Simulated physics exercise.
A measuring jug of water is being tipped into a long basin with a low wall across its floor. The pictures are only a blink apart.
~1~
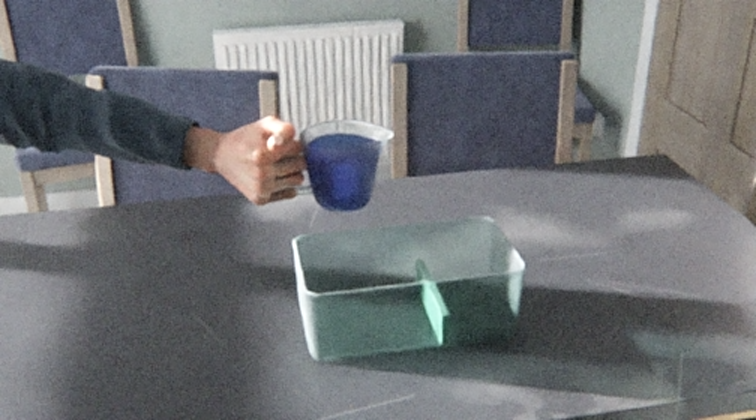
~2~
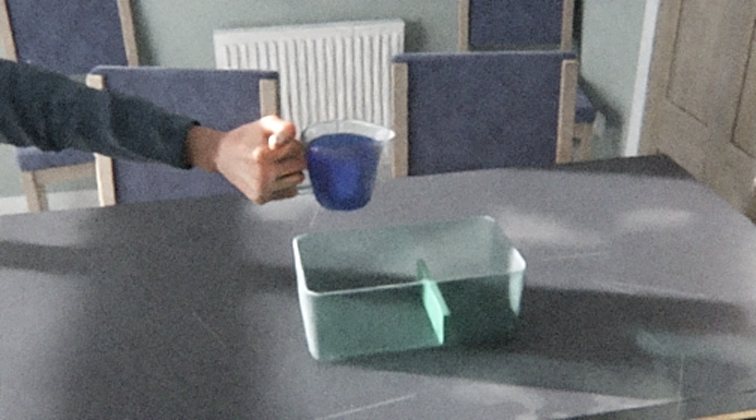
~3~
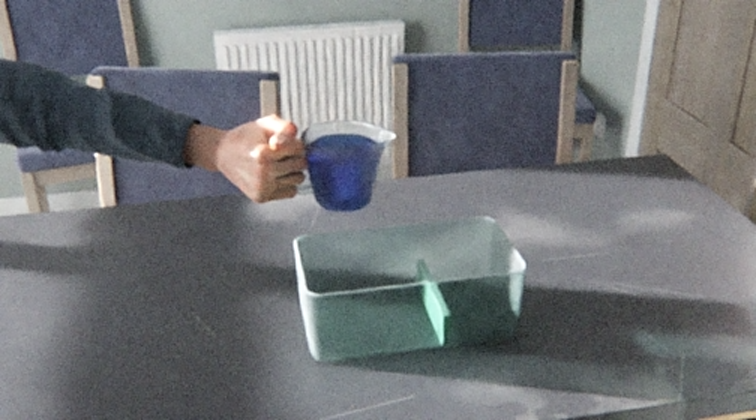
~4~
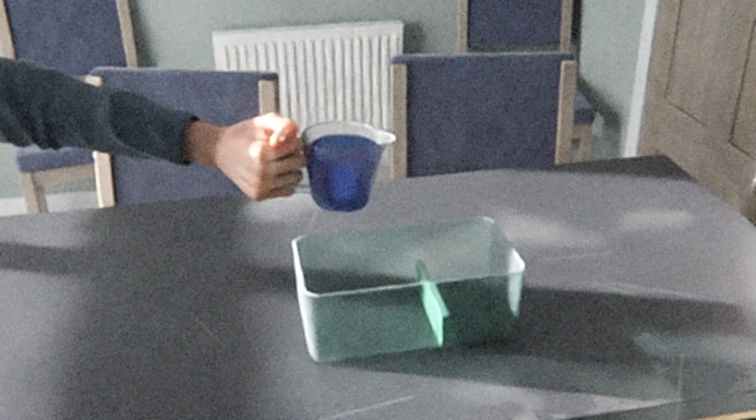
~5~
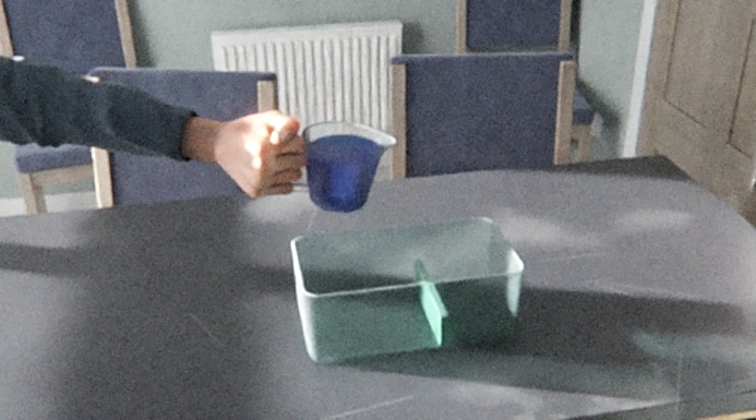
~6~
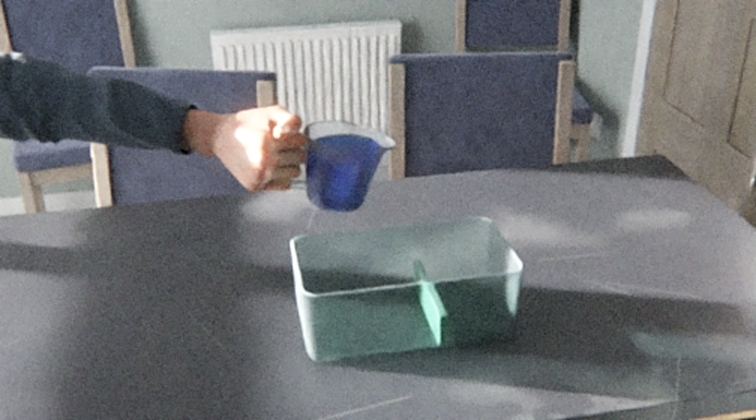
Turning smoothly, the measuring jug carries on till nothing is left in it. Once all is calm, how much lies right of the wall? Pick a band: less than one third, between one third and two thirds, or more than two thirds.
It is between one third and two thirds.
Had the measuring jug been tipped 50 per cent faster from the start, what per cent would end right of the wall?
45 per cent or thereabouts.
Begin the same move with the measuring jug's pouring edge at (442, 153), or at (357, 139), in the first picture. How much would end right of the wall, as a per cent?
Start one gives some 95 %, start two some 5 %.
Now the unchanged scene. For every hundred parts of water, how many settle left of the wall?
I'd say close to 45 per cent.
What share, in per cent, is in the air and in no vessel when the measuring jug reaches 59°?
Close to 20 per cent.
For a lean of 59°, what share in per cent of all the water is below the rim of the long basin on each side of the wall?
Reading: Left some 0 %, right some 10 %.
A moment on, the measuring jug is tipped part way and 71 per cent is still to pour, 1 is left of the wall and 8 right of it.
Next, the measuring jug is tipped on its side and 17 per cent is still to pour, 17 is left of the wall and 50 right of it.
Then the measuring jug is tipped on its side and 1 per cent is still to pour, 44 is left of the wall and 53 right of it.
Later the measuring jug is tipped on its side and 0 per cent is still to pour, 45 is left of the wall and 53 right of it.
Finally, 45 per cent lies left of the wall, 53 right of it and 1 outside.
